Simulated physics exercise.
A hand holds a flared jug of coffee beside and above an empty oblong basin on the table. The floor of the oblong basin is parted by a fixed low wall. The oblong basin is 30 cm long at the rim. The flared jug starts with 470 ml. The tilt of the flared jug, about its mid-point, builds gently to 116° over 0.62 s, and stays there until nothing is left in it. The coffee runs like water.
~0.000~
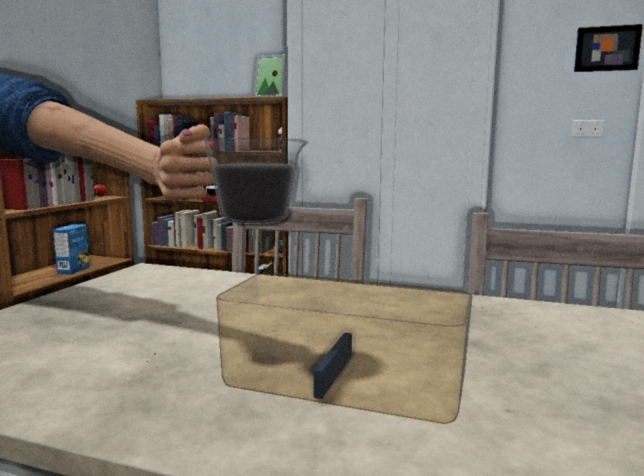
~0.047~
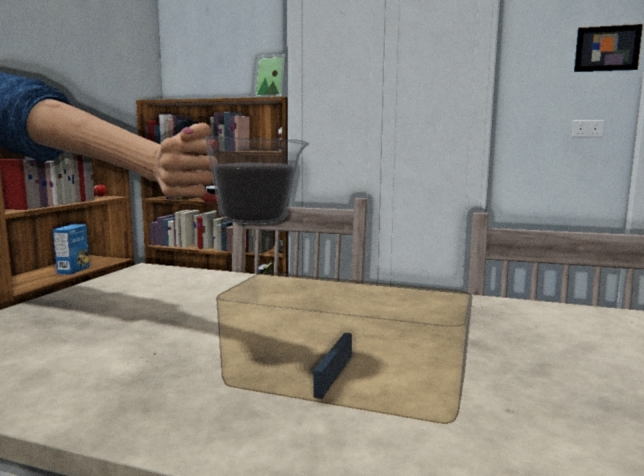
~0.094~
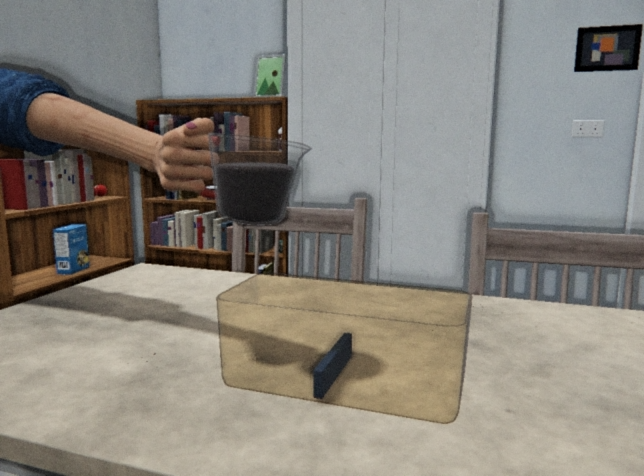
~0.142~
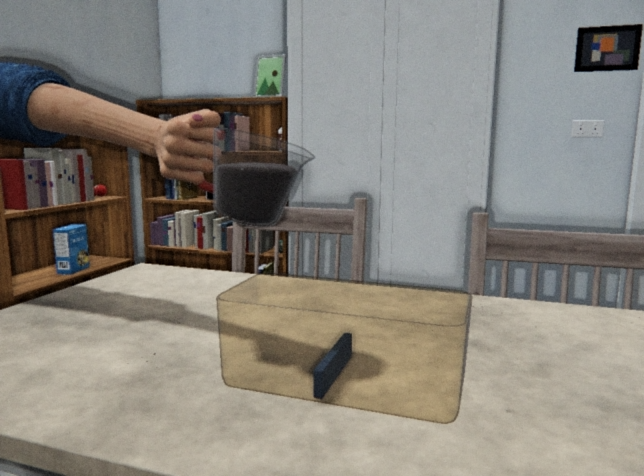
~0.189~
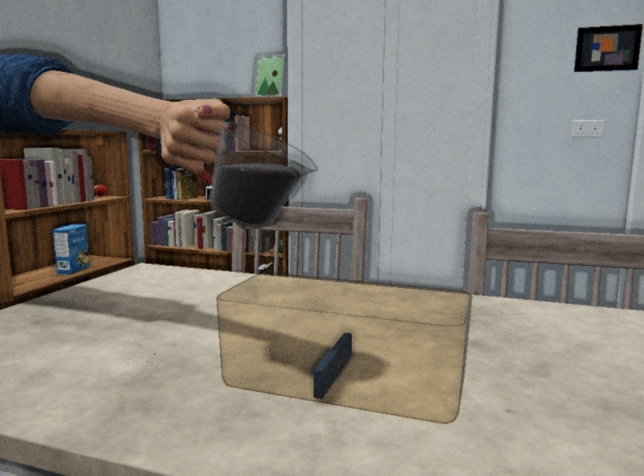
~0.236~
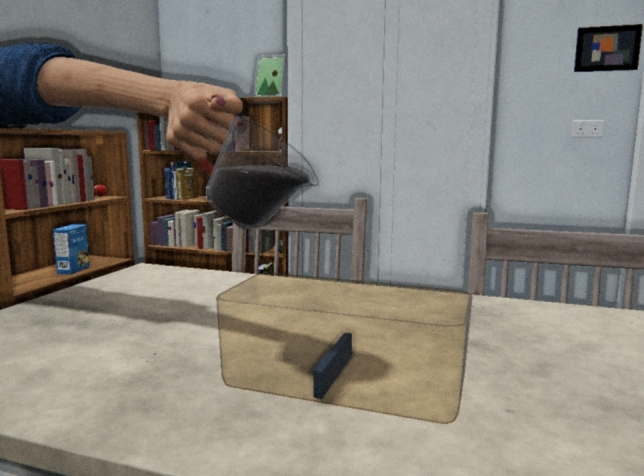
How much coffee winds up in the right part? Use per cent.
About 40 per cent.
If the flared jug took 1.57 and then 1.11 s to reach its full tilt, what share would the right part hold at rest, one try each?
In turn about 75 and 65 per cent.
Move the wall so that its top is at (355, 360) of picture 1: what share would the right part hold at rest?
In that case some 20 per cent.
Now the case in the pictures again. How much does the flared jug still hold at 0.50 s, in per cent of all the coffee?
About 36 per cent.
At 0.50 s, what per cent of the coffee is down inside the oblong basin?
About 26 per cent.
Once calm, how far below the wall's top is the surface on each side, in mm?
Left about 22 mm, right about 28 mm.
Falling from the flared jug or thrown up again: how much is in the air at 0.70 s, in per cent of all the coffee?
About 6 per cent.
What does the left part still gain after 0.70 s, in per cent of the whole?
About 2 per cent.
By 0.50 s the tilt is 106° and 37 per cent is still to pour, 8 is left of the wall and 19 right of it.
By 0.70 s the tilt is 116° and 1 per cent is still to pour, 56 is left of the wall and 37 right of it.
By 0.90 s the tilt is 116° and 0 per cent is still to pour, 58 is left of the wall and 39 right of it.
By 1.12 s the tilt is 116° and 0 per cent is still to pour, 58 is left of the wall and 39 right of it.
At rest 58 per cent lies left of the wall, 40 right of it and 2 outside.
